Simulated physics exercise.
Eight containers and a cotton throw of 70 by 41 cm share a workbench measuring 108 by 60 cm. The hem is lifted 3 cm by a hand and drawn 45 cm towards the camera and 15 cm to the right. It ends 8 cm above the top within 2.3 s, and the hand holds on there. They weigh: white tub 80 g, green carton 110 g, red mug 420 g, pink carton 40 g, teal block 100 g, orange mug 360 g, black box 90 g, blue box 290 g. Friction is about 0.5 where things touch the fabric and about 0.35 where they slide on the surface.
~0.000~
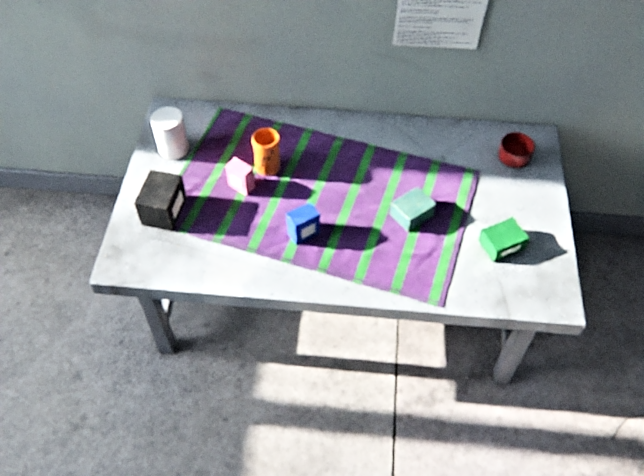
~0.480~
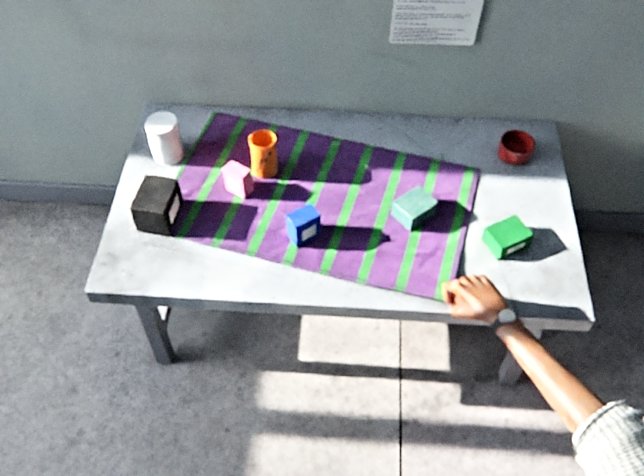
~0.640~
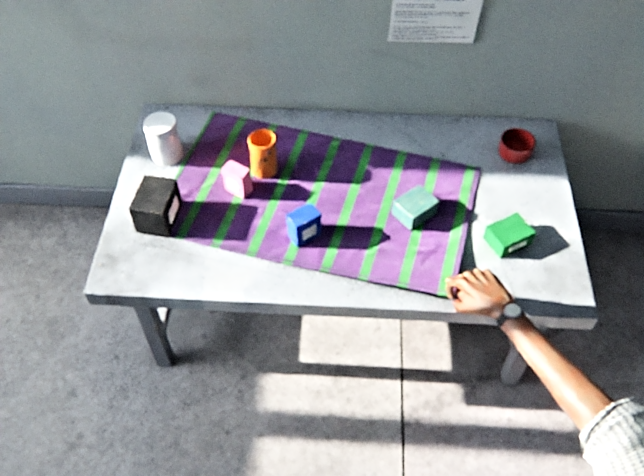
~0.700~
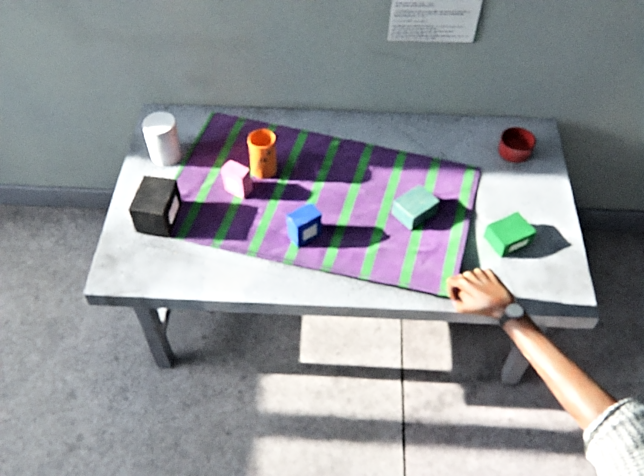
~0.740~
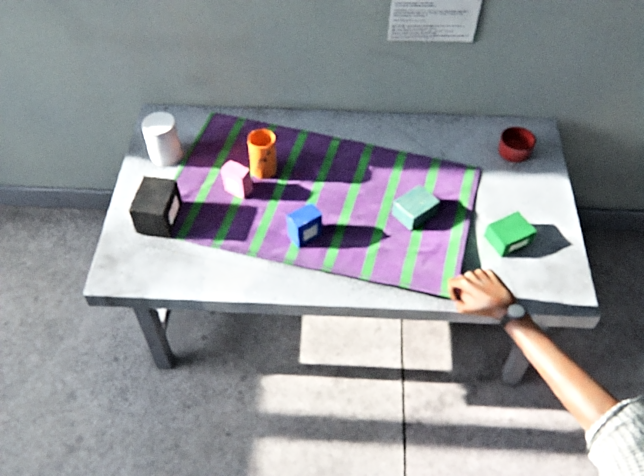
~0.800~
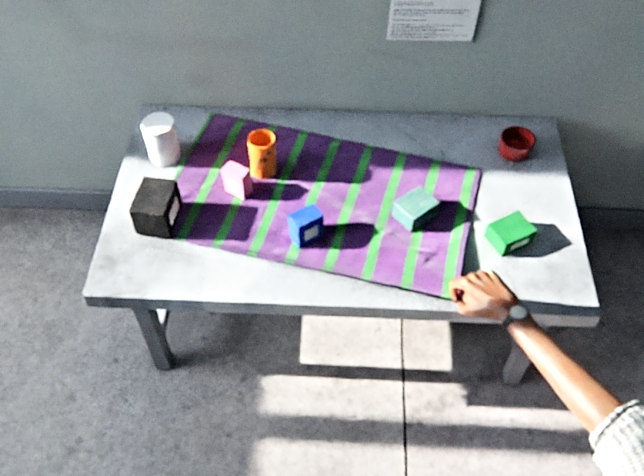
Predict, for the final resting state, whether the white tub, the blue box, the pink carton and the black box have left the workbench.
White tub: On; blue box: Off; pink carton: Off; black box: Off.
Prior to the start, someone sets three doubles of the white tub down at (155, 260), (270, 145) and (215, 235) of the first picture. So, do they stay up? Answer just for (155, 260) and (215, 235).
Result, in order: On top at the end; off the top at the end.
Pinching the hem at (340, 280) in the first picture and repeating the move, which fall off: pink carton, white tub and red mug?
Then: Pink carton drops off, white tub remains, red mug stays up.
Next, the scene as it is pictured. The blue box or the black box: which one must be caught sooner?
That's the blue one.
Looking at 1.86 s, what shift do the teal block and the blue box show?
I'd put the teal block at some 30 centimetres and the blue box at some 30 centimetres.
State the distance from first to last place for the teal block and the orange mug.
Near enough: Teal block over the edge, orange mug off the top.
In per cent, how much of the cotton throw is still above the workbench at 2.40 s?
Near 35 in a hundred.
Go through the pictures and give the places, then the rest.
The first picture shows white tub (167, 117); blue box (303, 214); pink carton (239, 166); black box (158, 188); cotton throw corners (220, 108) (479, 171) (443, 307).
The second picture shows cotton throw corners (214, 111) (480, 169); grip (450, 302).
The third picture shows cotton throw corners (213, 112) (480, 168); grip (453, 298).
The fourth picture shows cotton throw corners (212, 112) (480, 168); grip (455, 298).
The fifth picture shows cotton throw corners (212, 112) (481, 168); grip (456, 299).
The sixth picture shows white tub (158, 123); blue box (306, 215); pink carton (236, 169); black box (153, 195); cotton throw corners (211, 112) (481, 169); grip (457, 300).
At 1.3 s, 95 % of the cotton throw is still over the top; blue box 11 cm off its start, pink carton 8 cm off its start, black box 7 cm off its start.
At 1.9 s, 70 % of the cotton throw is still over the top; blue box on its side, 31 cm off its start, pink carton 24 cm off its start, black box 22 cm off its start.
At 2.4 s, 35 % of the cotton throw is still over the top; blue box over the edge, pink carton 38 cm off its start at (345, 276), black box 31 cm off its start at (246, 279).
At 2.9 s, 15 % of the cotton throw is still over the top; pink carton over the edge, black box over the edge, blue box over the edge.
At 4.5 s, 0 % of the cotton throw is still over the top; pink carton over the edge, black box over the edge, blue box over the edge, white tub 0 cm off its start at (158, 123).
